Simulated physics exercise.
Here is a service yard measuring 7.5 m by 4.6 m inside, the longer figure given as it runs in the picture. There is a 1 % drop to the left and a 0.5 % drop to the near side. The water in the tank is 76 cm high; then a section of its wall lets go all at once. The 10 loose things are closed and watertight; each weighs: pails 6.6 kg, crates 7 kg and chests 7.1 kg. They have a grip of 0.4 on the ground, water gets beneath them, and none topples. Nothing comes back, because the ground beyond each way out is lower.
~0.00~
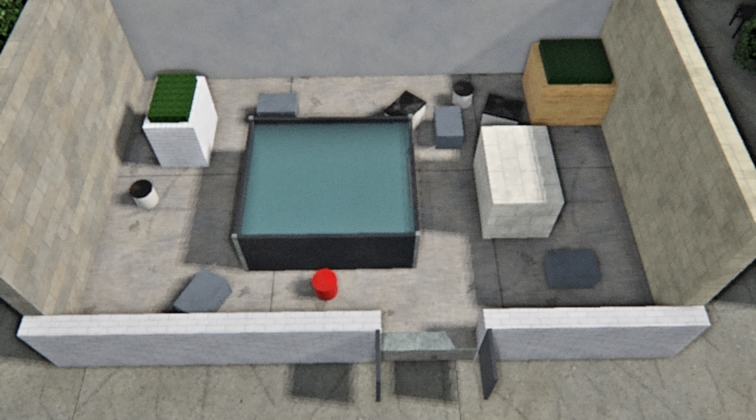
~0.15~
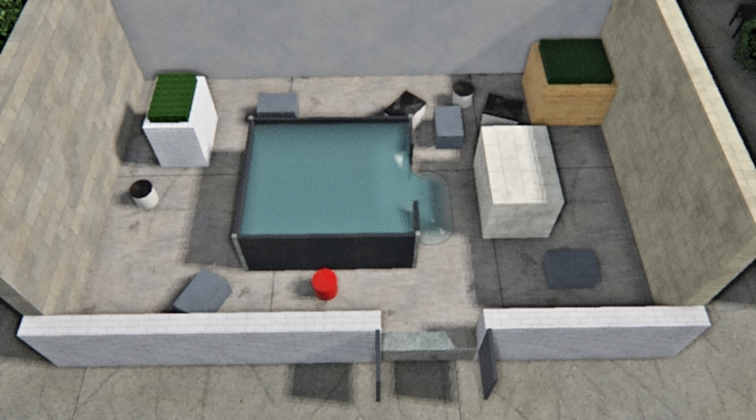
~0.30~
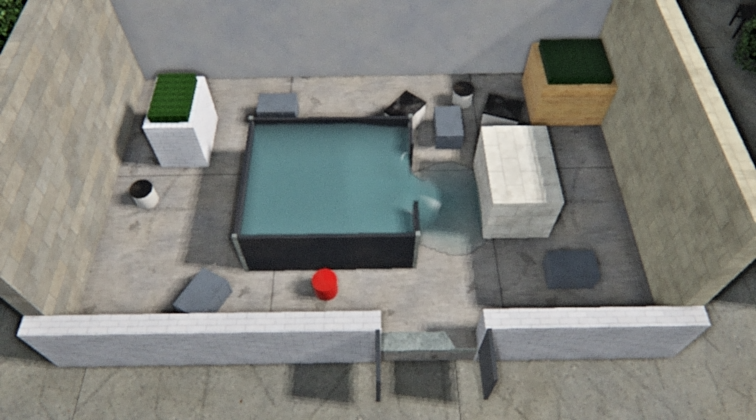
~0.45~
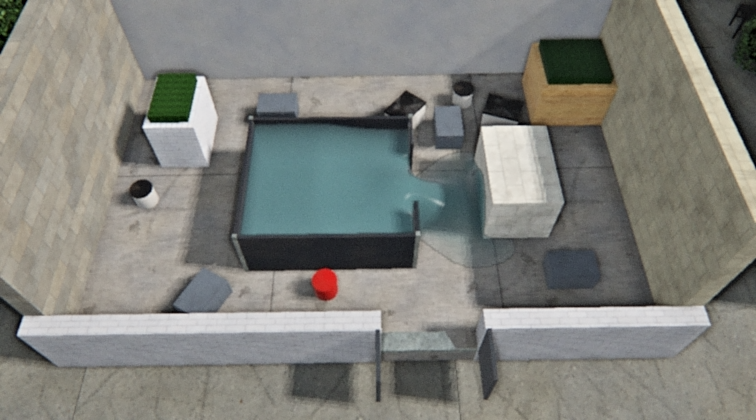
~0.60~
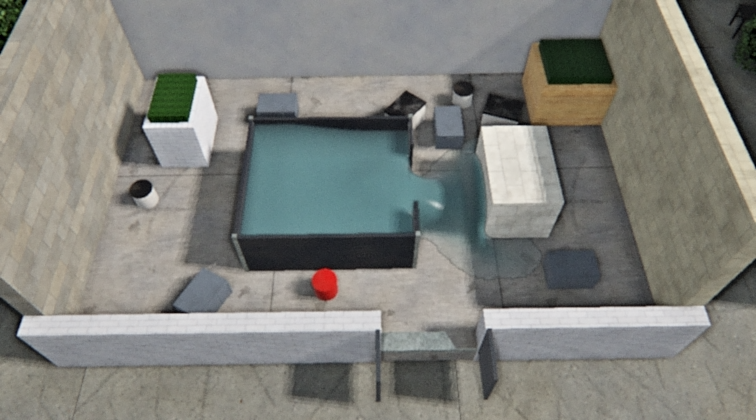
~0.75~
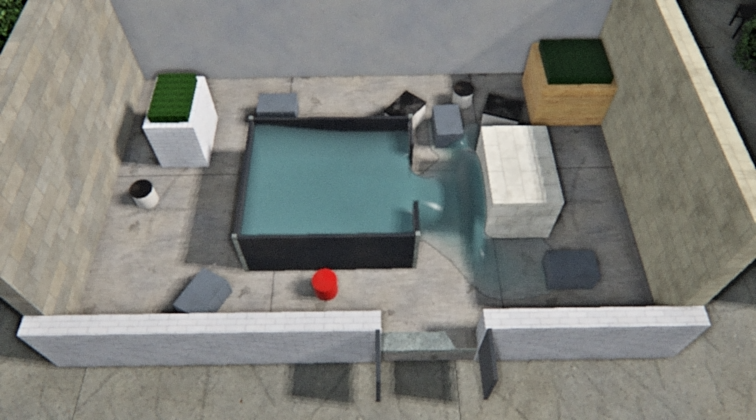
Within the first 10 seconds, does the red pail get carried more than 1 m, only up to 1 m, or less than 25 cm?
Less than 25 cm.
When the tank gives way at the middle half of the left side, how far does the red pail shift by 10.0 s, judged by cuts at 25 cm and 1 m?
In that case the red pail travels far.
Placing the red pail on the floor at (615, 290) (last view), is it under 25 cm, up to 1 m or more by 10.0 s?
I'd say it lands far off.
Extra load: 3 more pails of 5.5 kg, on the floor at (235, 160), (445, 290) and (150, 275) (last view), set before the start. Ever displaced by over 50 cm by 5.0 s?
In sequence: Stays within; goes beyond; stays within.
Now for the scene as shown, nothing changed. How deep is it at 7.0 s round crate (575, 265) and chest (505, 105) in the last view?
Close to 14 and 13 centimetres.
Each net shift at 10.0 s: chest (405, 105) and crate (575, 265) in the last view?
450 cm and 300 cm, respectively.
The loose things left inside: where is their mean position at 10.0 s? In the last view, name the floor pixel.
At about (244, 217).
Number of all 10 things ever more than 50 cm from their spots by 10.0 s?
That comes to 9.
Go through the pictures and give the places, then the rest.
The first frame shows the red pail at (325, 280), on the bottom; 4.3 m2 under water; 0 of 10 have shifted.
The second frame shows the red pail at (325, 280) rests on the ground; 4.9 m2 under water; 0 of 10 have shifted.
The third frame shows the red pail at (325, 280), on the bottom; 5.6 m2 under water; 0 of 10 have shifted.
The fourth frame shows the red pail at (325, 280), on the bottom; 6.0 m2 under water; 0 of 10 have shifted.
The fifth frame shows the red pail at (325, 280), on the bottom; 6.4 m2 under water; 0 of 10 have shifted.
The sixth frame shows the red pail at (325, 280), on the bottom; water covers 7.0 m2; 0 of 10 have shifted.
After 2.0 s the red pail is near (325, 280), 0.0 m from its start, aground; 0 of 10 are out; 3 afloat.
After 4.5 s the red pail is near (325, 280), 0.0 m from its start, aground; 0 of 10 are out; 5 afloat.
After 7.0 s the red pail is near (325, 280), 0.0 m from its start, aground; 0 of 10 are out; 6 afloat.
After 10.0 s the red pail is near (325, 280), 0.0 m from its start, aground; 0 of 10 are out; 8 afloat.
